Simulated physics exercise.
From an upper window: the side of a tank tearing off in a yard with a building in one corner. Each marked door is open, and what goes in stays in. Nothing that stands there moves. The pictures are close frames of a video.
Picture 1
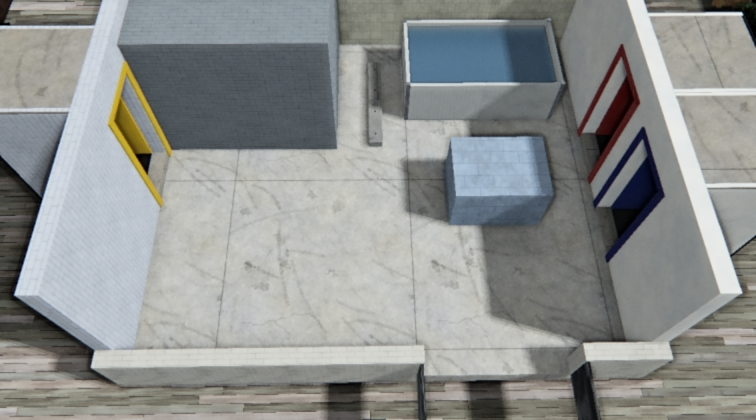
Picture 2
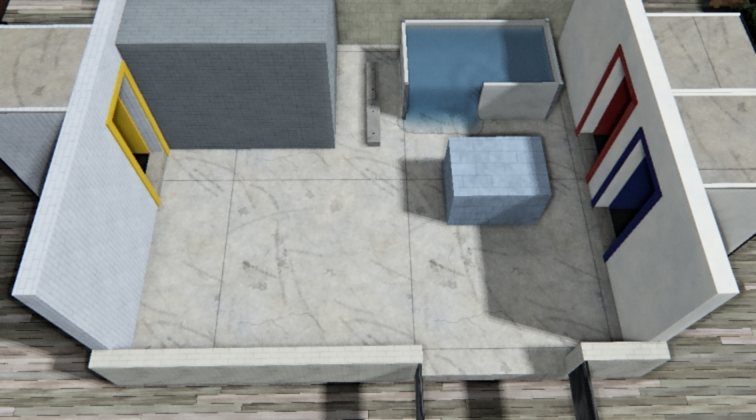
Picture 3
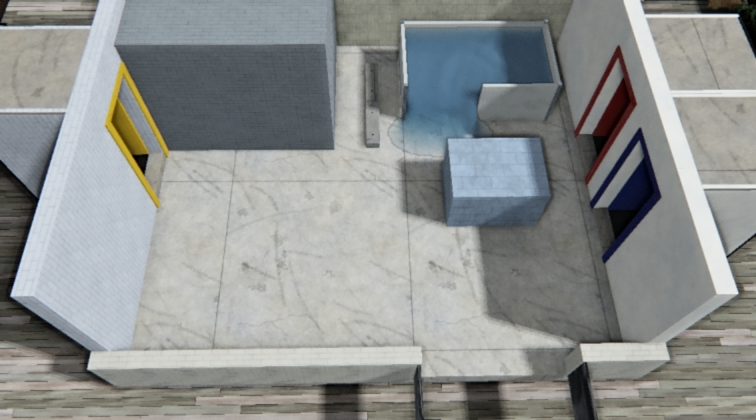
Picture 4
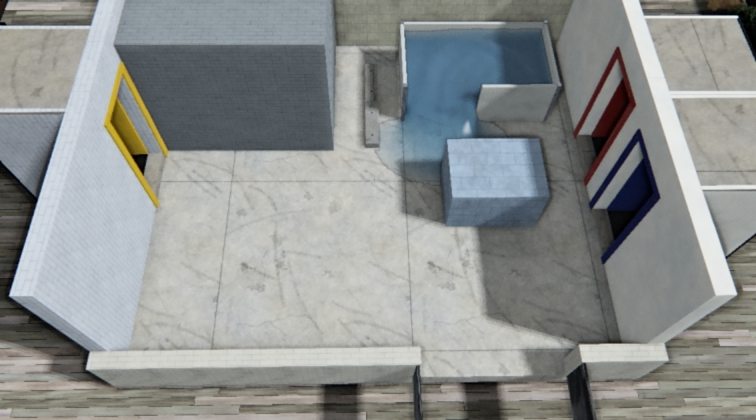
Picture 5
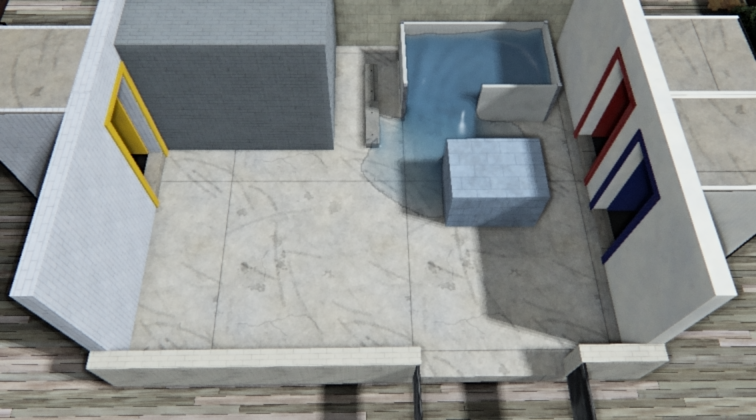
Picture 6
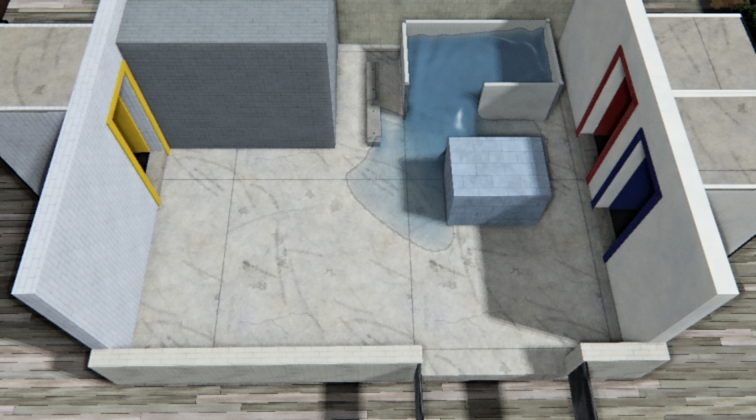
A tank in a walled yard loses part of its side and water spreads across the floor.
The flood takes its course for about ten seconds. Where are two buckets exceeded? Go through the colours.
In the end: The red door floods; the blue door holds within the limit; the yellow door holds within the limit.
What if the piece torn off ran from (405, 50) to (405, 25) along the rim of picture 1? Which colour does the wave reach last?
It is the door marked yellow.
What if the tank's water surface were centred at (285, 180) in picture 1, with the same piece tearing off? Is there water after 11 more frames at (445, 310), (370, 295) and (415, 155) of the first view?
As listed: Flooded, covered, dry.
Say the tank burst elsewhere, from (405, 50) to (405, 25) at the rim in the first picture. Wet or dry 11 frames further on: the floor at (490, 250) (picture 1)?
Verdict: No water.
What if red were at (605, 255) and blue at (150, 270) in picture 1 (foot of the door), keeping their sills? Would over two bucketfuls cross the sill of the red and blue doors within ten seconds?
Red is under; blue floods.
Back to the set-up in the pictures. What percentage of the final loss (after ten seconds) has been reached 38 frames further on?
Some 70 per cent.
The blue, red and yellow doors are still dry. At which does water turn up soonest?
The one in red.
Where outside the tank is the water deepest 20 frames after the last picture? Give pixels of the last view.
At about (167, 361).
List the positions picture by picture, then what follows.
The first picture shows the tank at (481, 55) is whole and still.
In the second picture, the front is at (401, 120), out from the gap at (442, 107).
In the third picture, the front is at a hidden place, out from the gap at (441, 109).
In the fourth picture, water pours out at (440, 111) and has run to a hidden place.
In the fifth picture, the front is at (425, 212), out from the gap at (440, 111).
In the sixth picture, the front is at (428, 246), out from the gap at (442, 109).
A moment on, water covers 35 % of the floor; the red door under two buckets in, the blue door not reached, the yellow door not reached.
Next, water covers 60 % of the floor; the red door far over two buckets in, the blue door wet at the sill, nothing in, the yellow door not reached.
Then, water covers 75 % of the floor; the red door far over two buckets in, the blue door wet at the sill, nothing in, the yellow door not reached.
Later, water covers 95 % of the floor; the red door far over two buckets in, the blue door wet at the sill, nothing in, the yellow door wet at the sill, nothing in.
In the end, water covers 100 % of the floor; the red door far over two buckets in, the blue door wet at the sill, nothing in, the yellow door wet at the sill, nothing in.
